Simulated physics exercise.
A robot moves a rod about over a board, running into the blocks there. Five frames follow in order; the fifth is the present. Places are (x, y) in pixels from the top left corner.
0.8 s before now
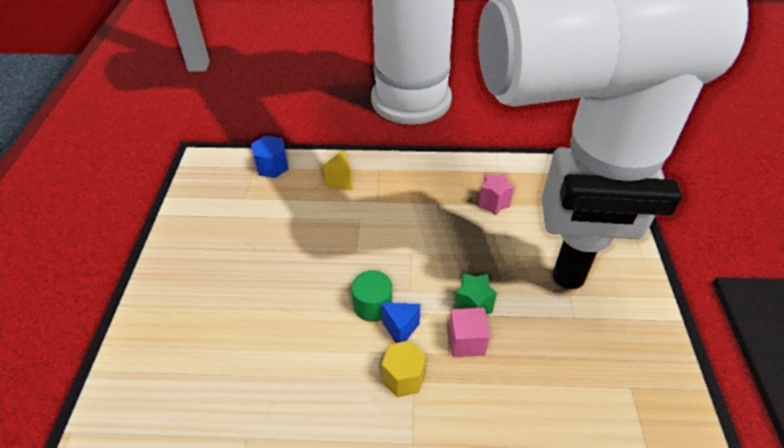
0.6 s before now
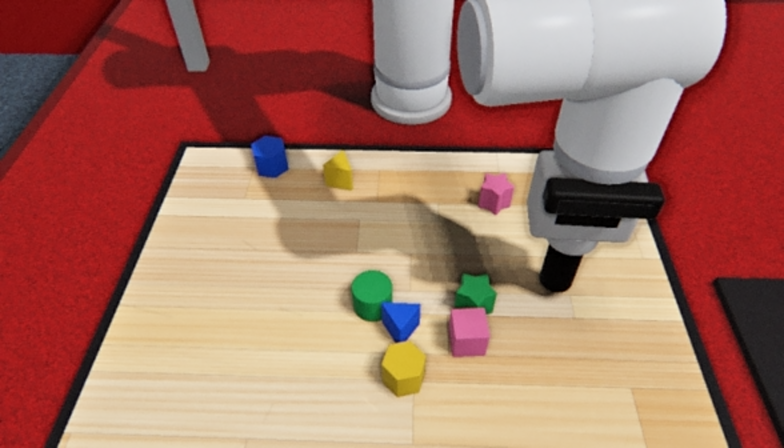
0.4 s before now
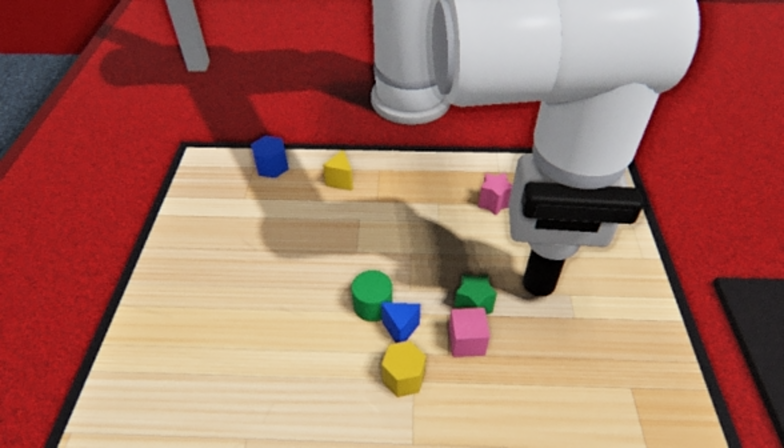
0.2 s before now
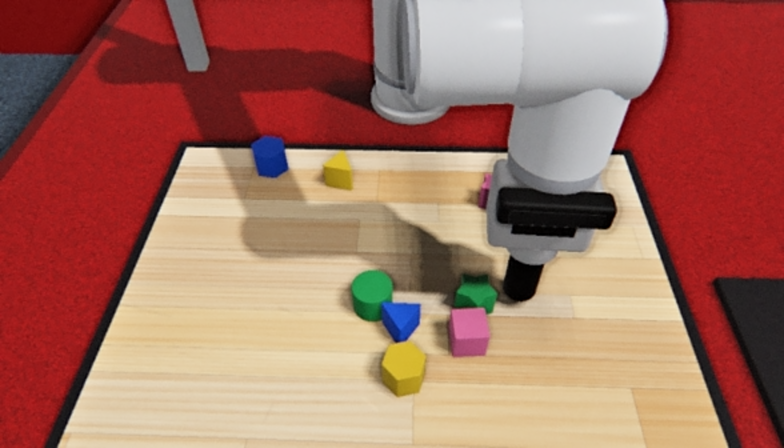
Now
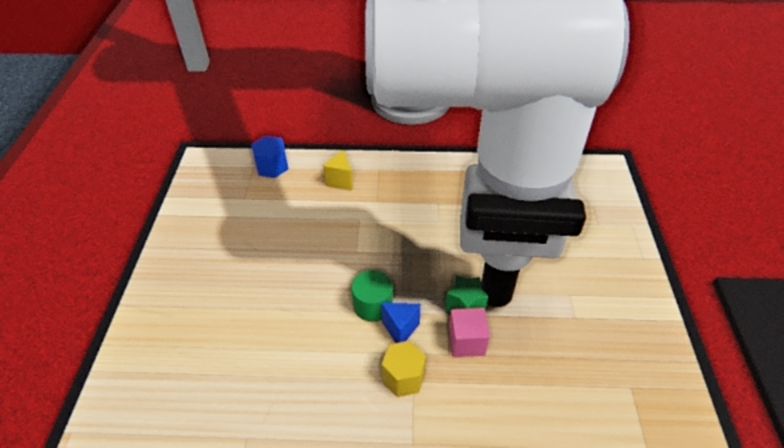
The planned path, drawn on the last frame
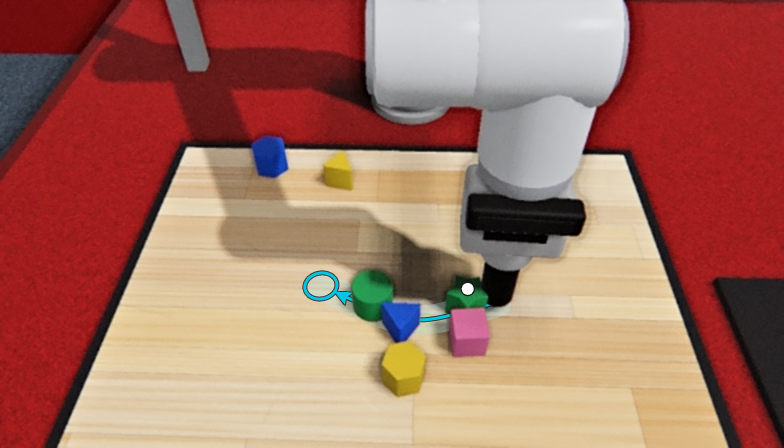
Robot arm sliding a black rod leftward across a wooden board, reaching the green star and nudging it slightly left.
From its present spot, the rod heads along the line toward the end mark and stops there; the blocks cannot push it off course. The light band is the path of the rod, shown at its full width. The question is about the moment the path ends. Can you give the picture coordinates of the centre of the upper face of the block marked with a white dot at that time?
By then it is at (324, 300).
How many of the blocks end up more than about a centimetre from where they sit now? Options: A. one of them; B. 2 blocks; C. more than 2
The one that fits is C, more than 2.
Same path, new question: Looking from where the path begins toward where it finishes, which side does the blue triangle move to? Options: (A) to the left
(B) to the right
Choice A: To the left.
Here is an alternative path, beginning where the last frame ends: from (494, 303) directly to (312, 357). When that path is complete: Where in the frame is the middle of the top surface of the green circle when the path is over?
So, by the moment the path ends, you'll find the top centre of the green circle at (334, 279).
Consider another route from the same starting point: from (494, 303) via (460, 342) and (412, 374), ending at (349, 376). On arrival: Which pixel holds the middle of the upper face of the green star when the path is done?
The middle of the upper face of the green star will lie at about (441, 299) in the picture.
Drawn move, from (494, 303) over (435, 319) and (374, 310) to (321, 286); the dot is on the green star.
The first path, step by step. One third of the way, rod at (435, 309); blue triangle at (375, 322); green star at (404, 303).
Two thirds of the way, rod at (372, 300); green circle at (315, 275); blue triangle at (341, 331), turned 95° anticlockwise; green star at (341, 300).
At the end, rod at (319, 276); green circle at (280, 269); blue triangle at (340, 331), turned 100° anticlockwise; green star at (324, 300), turned 60° anticlockwise; pink square still.
